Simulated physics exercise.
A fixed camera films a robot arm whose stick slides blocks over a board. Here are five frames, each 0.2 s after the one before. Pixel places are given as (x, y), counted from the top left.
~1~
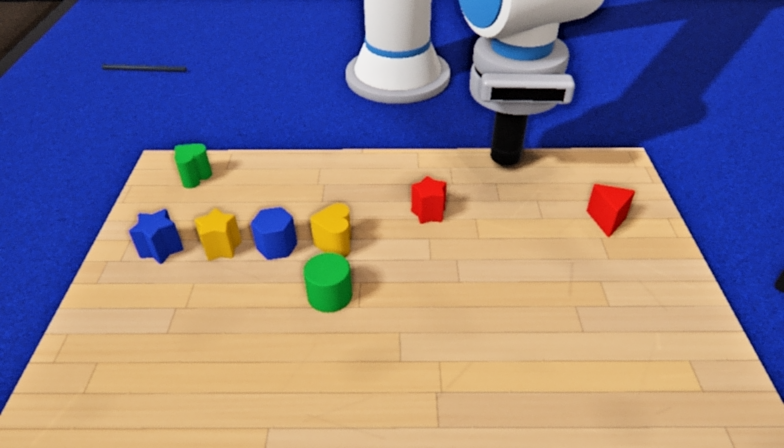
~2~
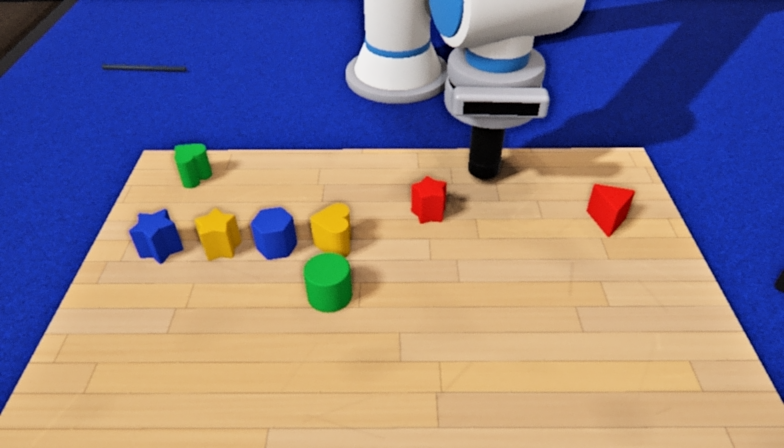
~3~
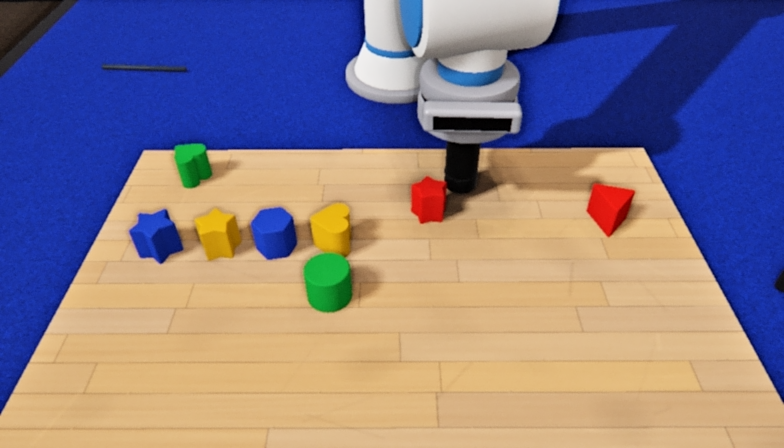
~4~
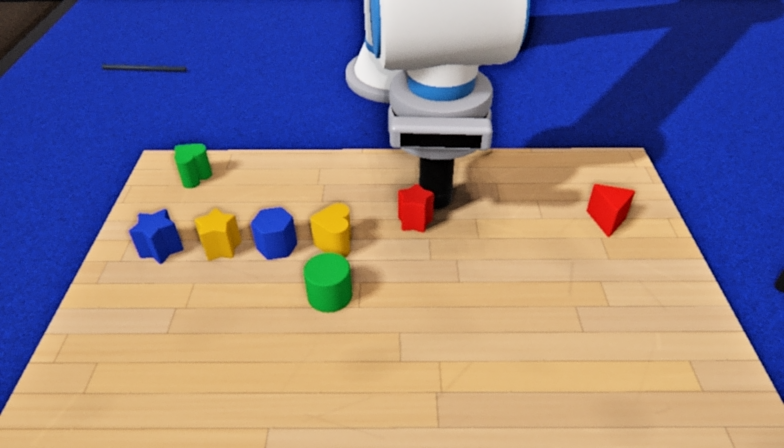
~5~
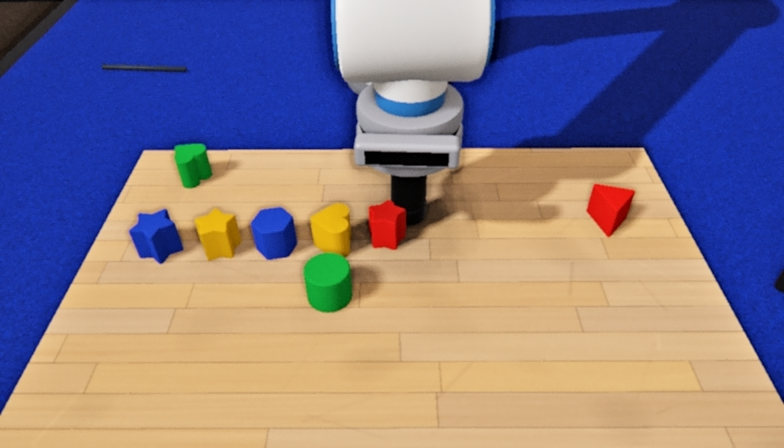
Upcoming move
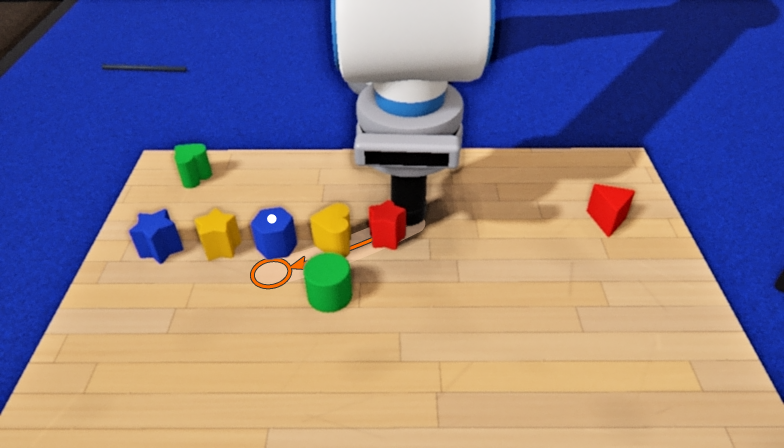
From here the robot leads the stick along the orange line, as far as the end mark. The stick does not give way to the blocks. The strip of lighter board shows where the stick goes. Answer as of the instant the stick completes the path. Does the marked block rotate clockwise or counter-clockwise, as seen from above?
It goes round the way clock hands do.
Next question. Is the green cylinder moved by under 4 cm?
Yes - that is the case.
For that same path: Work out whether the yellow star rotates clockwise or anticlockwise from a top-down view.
From the top, the block rotates counterclockwise.
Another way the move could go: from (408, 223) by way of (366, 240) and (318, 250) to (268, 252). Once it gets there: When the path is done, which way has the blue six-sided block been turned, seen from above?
That block twists clockwise.
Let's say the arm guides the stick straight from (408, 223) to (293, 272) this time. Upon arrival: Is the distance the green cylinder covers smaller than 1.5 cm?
It seems not.
The line goes from (408, 223) via (345, 250), ending at (271, 273); the dot is on the blue six-sided block.
The first path, step by step. One third of the way, stick at (367, 234); yellow heart block at (318, 221), turned 40° clockwise; red star at (344, 232).
Two thirds of the way, stick at (320, 251); yellow star at (211, 220), turned 15° anticlockwise; blue six-sided block at (249, 216), turned 20° clockwise; green cylinder at (317, 281); yellow heart block at (277, 227), turned 85° clockwise; red star at (300, 255), turned 30° anticlockwise.
At the end, stick at (269, 265); yellow star at (192, 213), turned 55° anticlockwise; blue six-sided block at (234, 207), turned 65° clockwise; green cylinder at (316, 283); yellow heart block at (236, 230), turned 135° clockwise; red star at (274, 273), turned 100° anticlockwise.
